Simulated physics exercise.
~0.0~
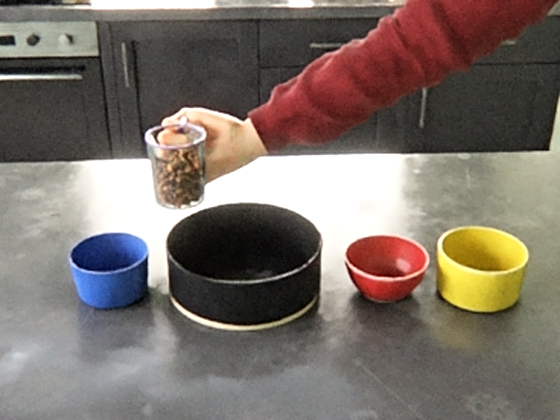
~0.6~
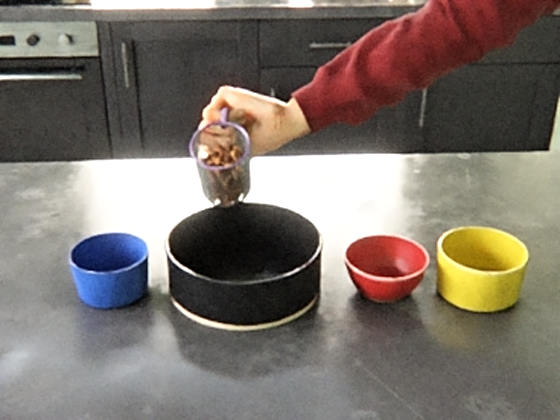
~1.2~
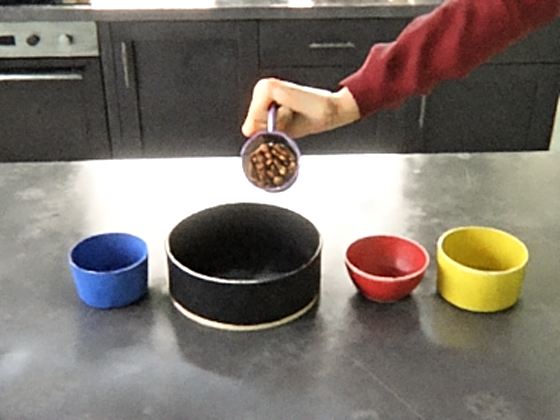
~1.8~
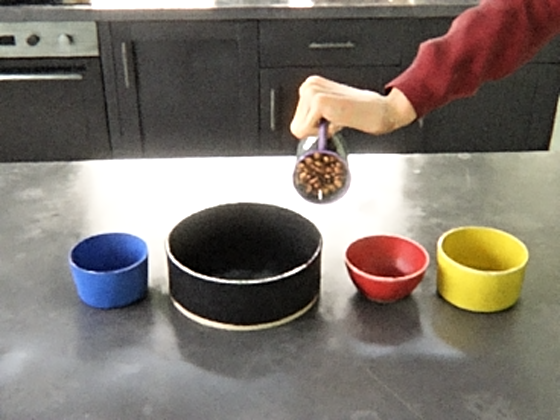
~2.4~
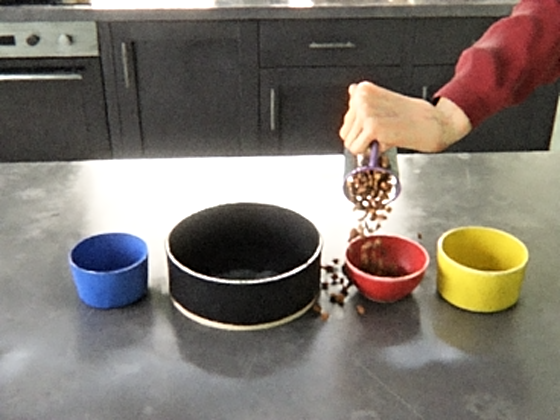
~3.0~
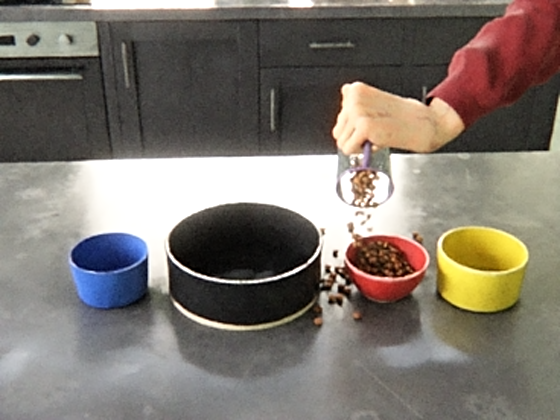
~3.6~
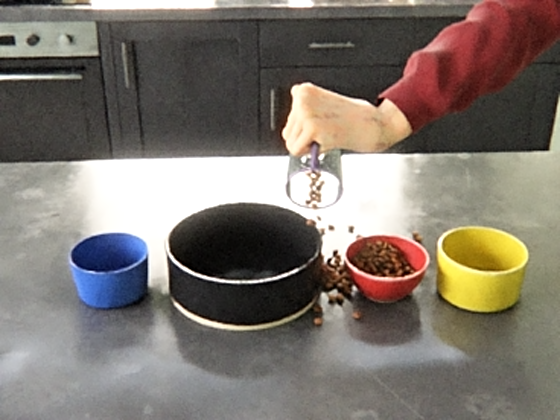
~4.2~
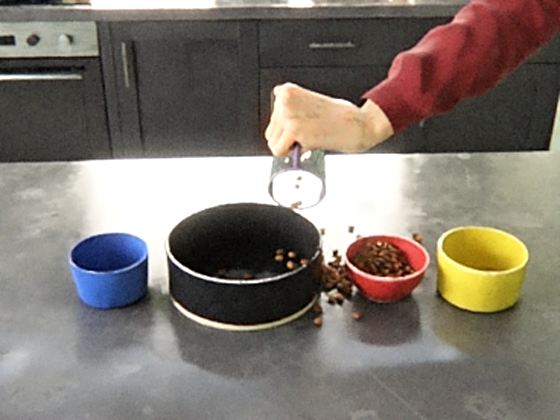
Hand tipping brown pieces from a clear cup into a red bowl, spilling some beside it and a few into a black pot.
